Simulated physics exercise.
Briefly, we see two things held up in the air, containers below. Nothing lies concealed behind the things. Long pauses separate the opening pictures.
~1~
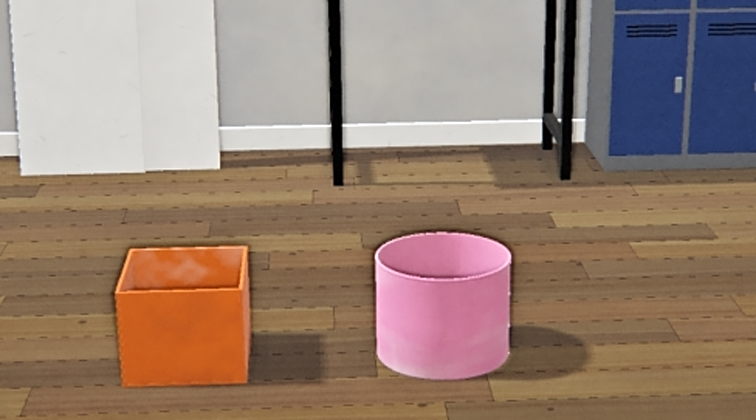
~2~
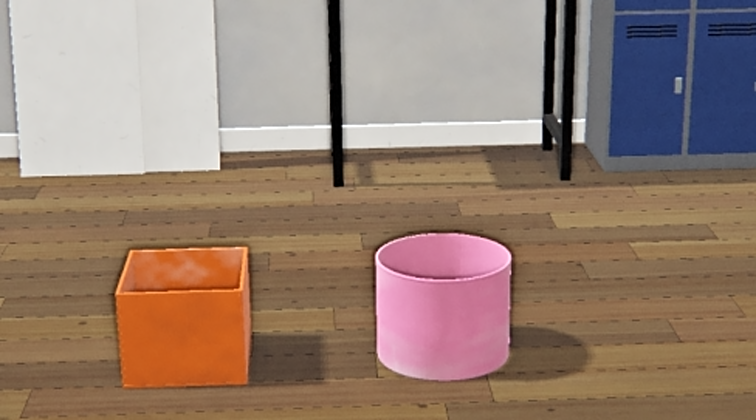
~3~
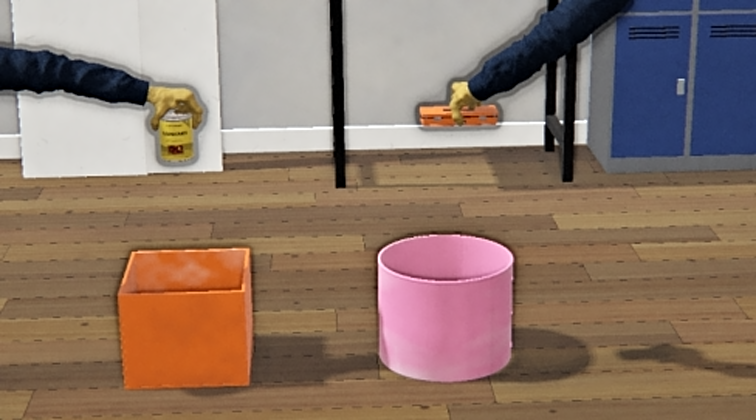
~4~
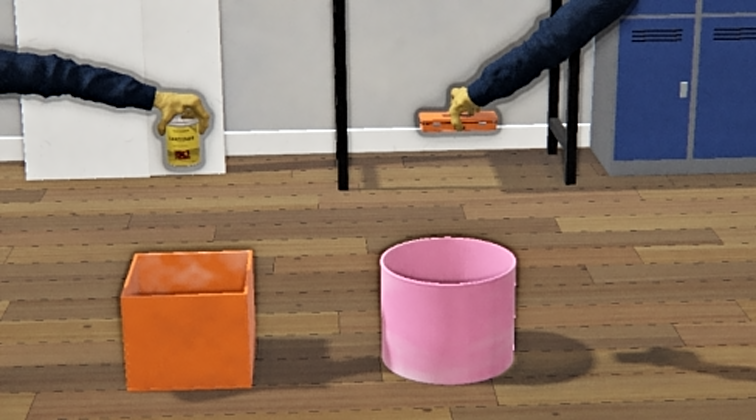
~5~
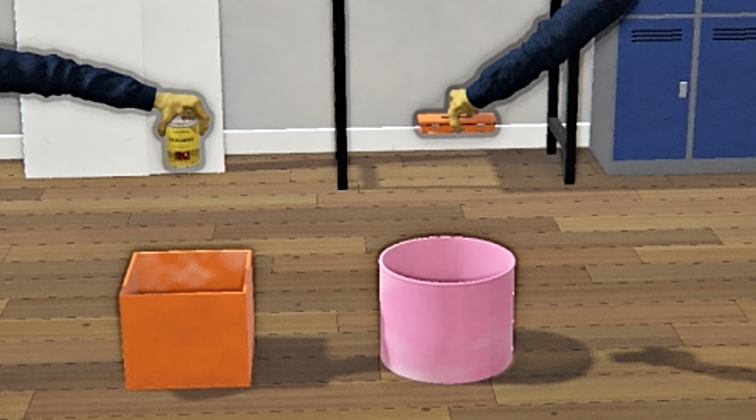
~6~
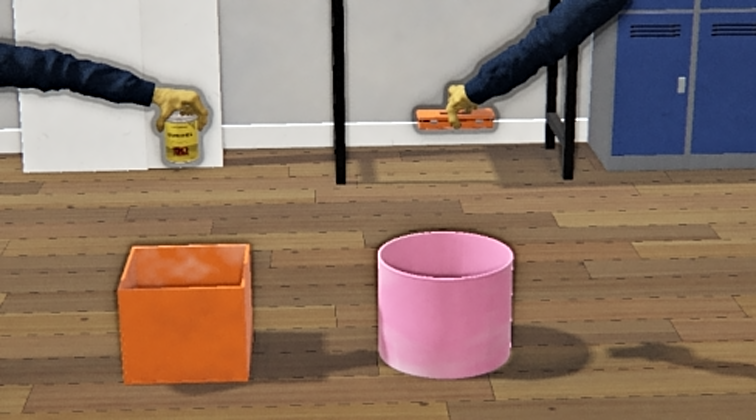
In a room with a wooden floor and blue lockers, an orange crate and a pink bin stood alone before two gloved hands appeared above, holding a yellow tin and an orange case almost still.
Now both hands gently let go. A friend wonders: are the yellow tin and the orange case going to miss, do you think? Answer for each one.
I'd say the yellow tin goes in; I'd say the orange case goes in.
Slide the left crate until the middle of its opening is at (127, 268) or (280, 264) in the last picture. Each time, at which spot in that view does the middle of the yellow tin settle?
You'd find it finishing close to (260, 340) in the first case and (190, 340) in the second.
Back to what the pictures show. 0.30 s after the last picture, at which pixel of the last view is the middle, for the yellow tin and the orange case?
The first at (188, 257), the second at (454, 238).
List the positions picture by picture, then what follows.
Left crate (187, 315), in the first frame.
Right bin (443, 305), in the second frame.
Still on the way; yellow tin (176, 137); left crate (189, 317), in the third frame.
Still on the way; orange case (458, 122); right bin (448, 309), in the fourth frame.
Still on the way; yellow tin (183, 143); left crate (190, 318), in the fifth frame.
In place, still held; yellow tin (181, 138); orange case (455, 119); right bin (445, 303), in the sixth frame.
Then, 0.18 s later than the last frame, yellow tin shifted about its own width near (183, 174); orange case shifted a little near (455, 155).
Then, 0.30 s later than the last frame, yellow tin dropping near (188, 257); orange case dropping near (454, 238).
Then, 0.38 s later than the last frame, yellow tin dropping near (192, 337); orange case dropping near (453, 318).
When it is over, the yellow tin drops into the container, near (192, 336); the orange case drops into the container, near (453, 342).
